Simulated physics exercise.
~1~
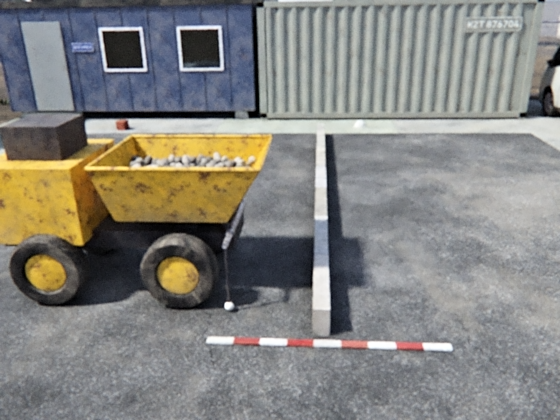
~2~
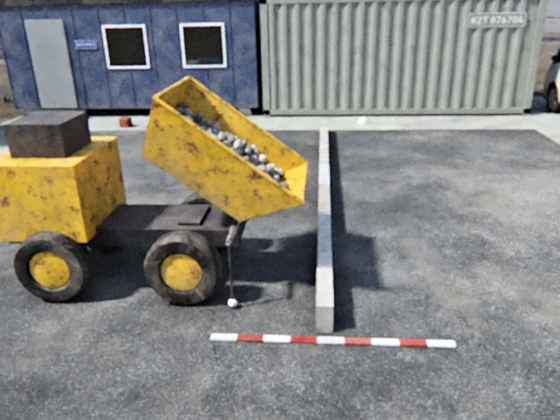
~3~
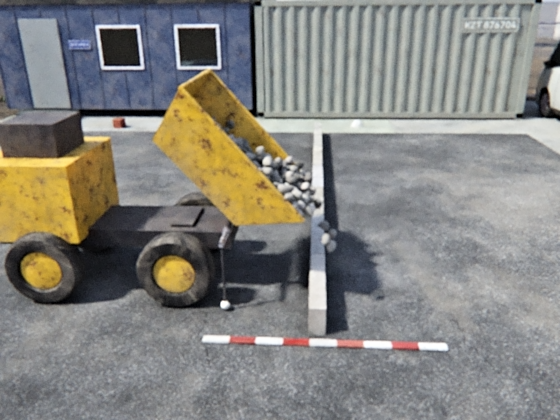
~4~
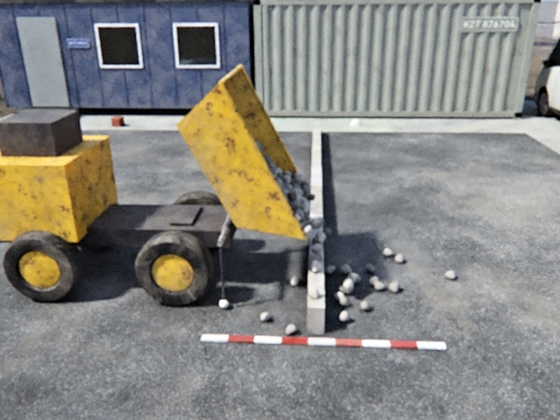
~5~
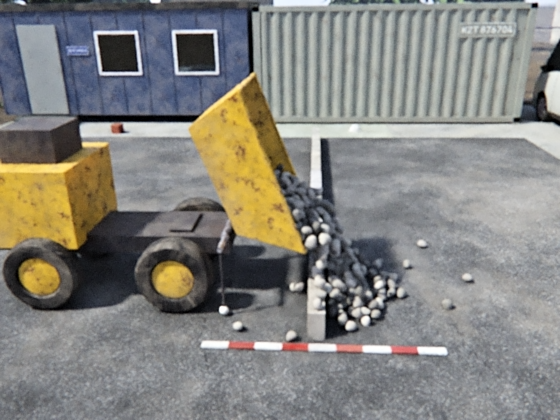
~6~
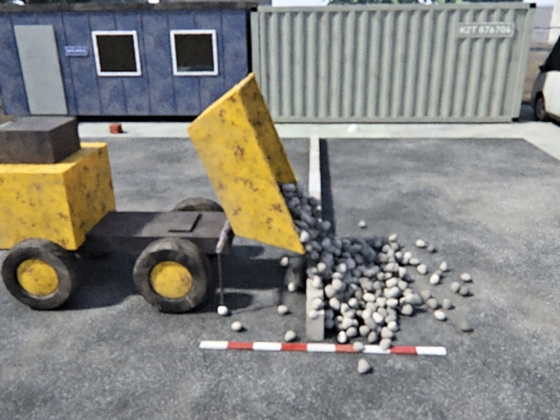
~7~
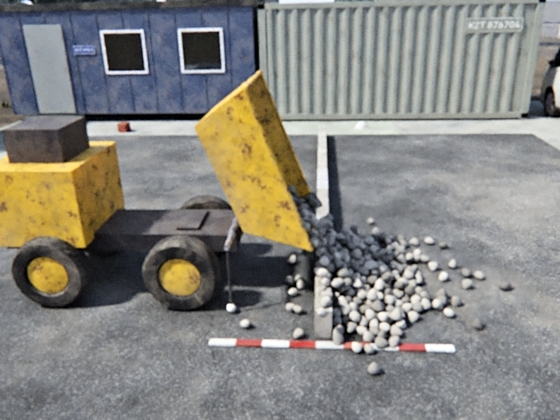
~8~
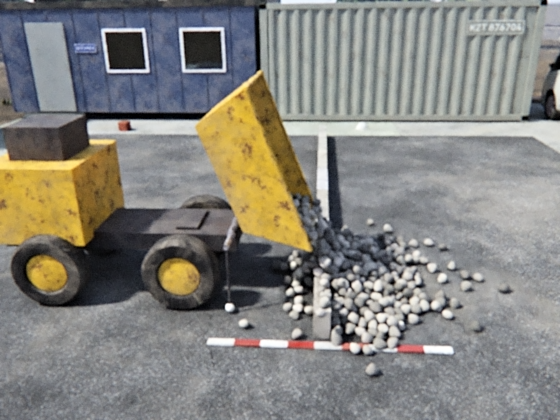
A yellow dumper tipped its skip up to the right, and grey rounded stones slid out and tumbled over a low kerb, piling up mostly on the far side, with some left on the near side and the skip still raised.
